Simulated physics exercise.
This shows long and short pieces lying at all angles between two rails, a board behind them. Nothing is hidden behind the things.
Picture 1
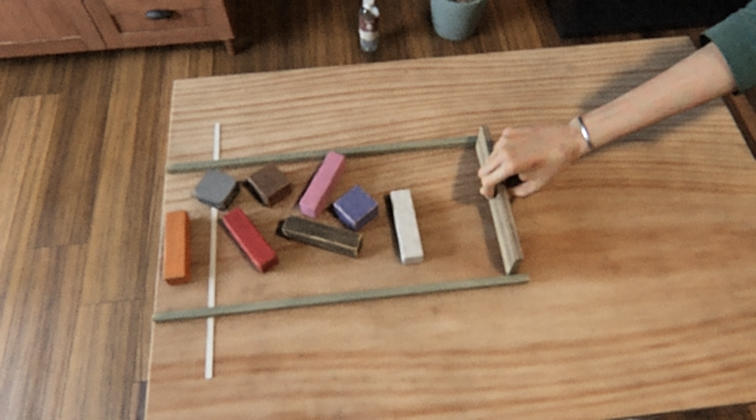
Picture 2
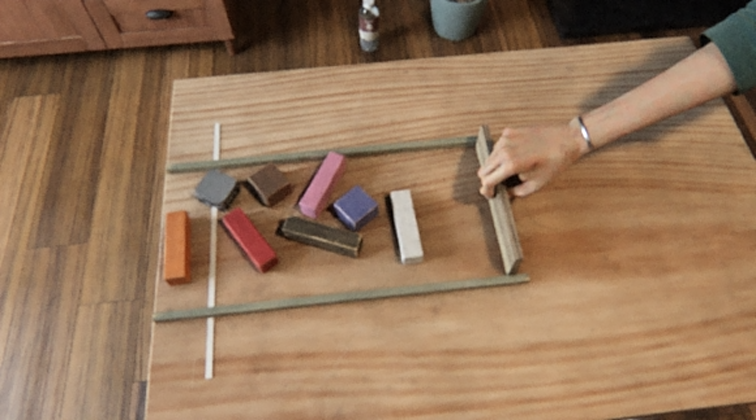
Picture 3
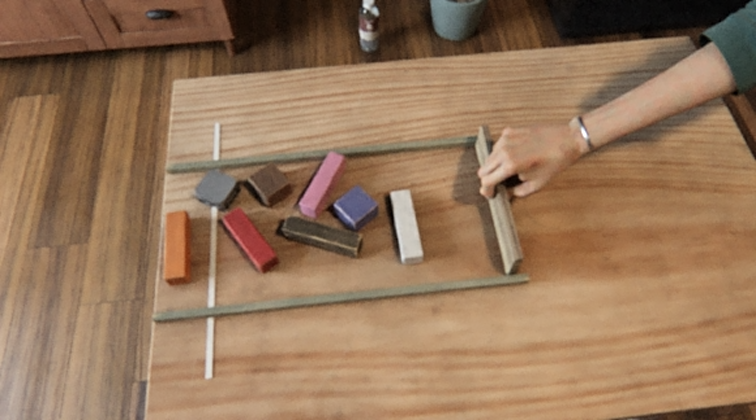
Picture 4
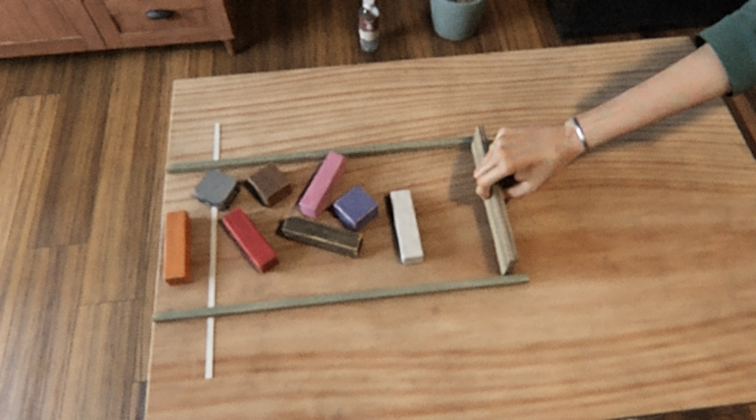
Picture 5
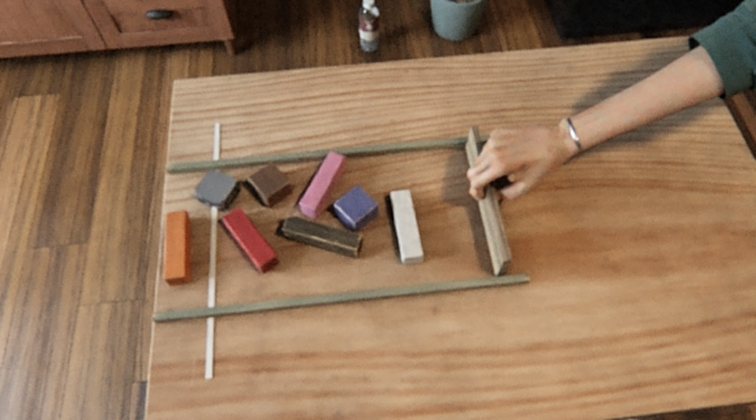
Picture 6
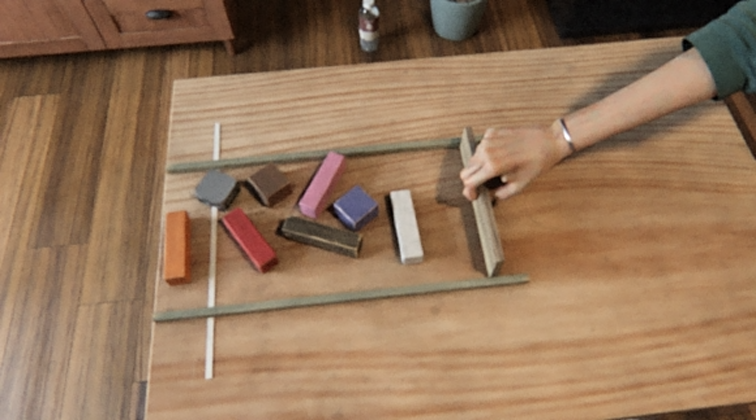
The footage shows long and short coloured pieces lying at various angles between two rails on a wooden table, motionless, while a hand at the right holds a board upright and then slides it slightly left toward them.
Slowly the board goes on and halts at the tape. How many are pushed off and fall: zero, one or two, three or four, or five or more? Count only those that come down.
As it turns out, the number that fall off is three or four.
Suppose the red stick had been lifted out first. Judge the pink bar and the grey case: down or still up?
The pink bar holds on; the grey case tumbles off.
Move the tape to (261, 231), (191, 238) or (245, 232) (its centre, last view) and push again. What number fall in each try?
Down on the floor: 1, 7 and 2.
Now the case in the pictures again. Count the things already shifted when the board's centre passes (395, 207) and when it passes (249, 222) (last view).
By then 2, and 8.
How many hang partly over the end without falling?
It comes to 3.
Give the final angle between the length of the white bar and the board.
Some 0 degrees.
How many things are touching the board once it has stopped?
The number is 2.
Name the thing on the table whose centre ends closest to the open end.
That is the black bar.
A little later, none off yet; orange stick at rest near (178, 247); grey case at rest near (218, 191); red stick at rest near (251, 240).
When it is over, the number that fall off is three or four; down, brown block, red stick, grey case and orange stick.
